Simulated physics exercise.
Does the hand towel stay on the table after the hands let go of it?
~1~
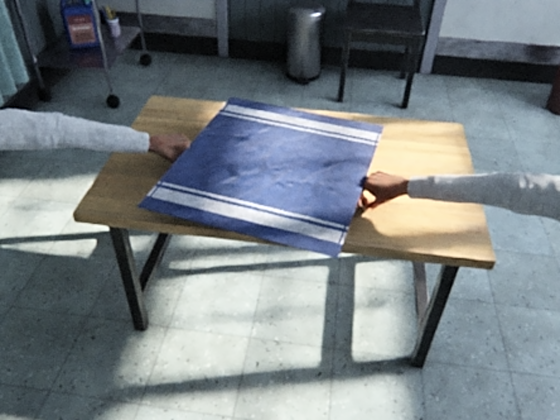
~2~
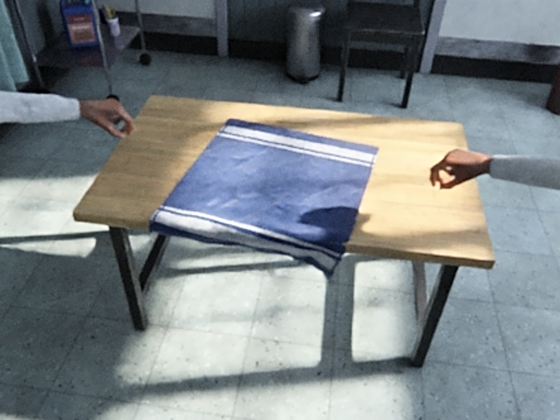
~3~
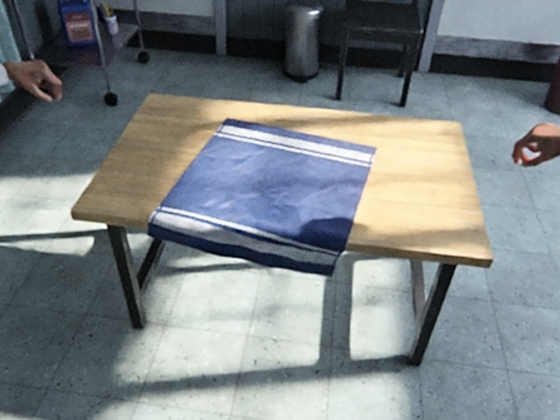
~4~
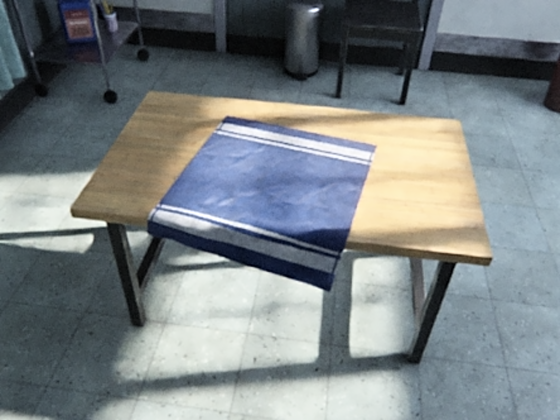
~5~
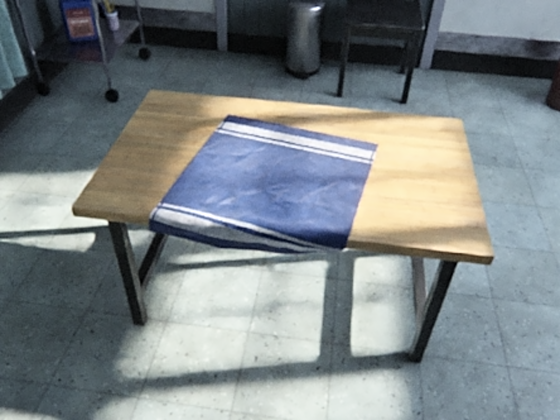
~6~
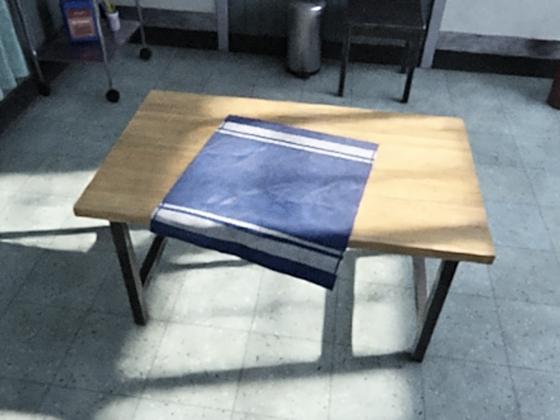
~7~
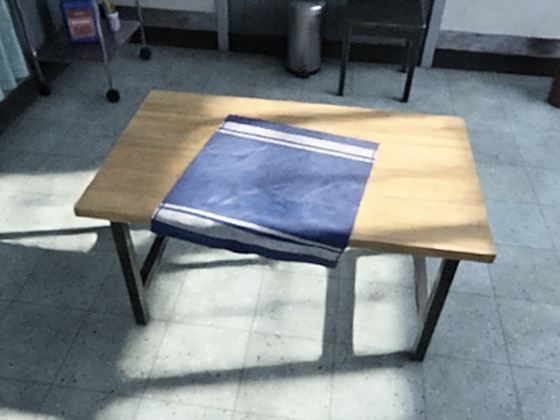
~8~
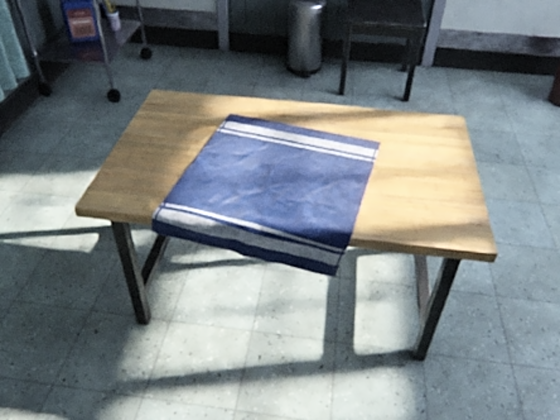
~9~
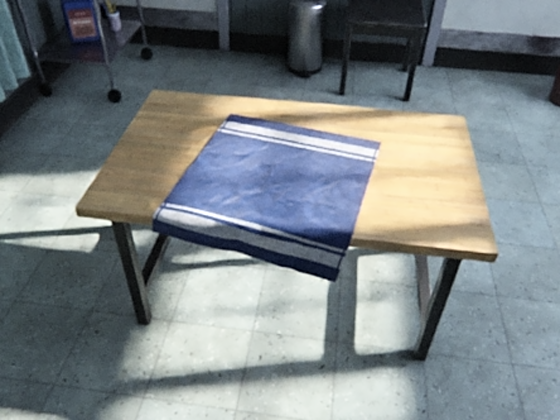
Yes, the hand towel stays on the table. Most of it lies on the wooden top, with its near end hanging over the front edge.
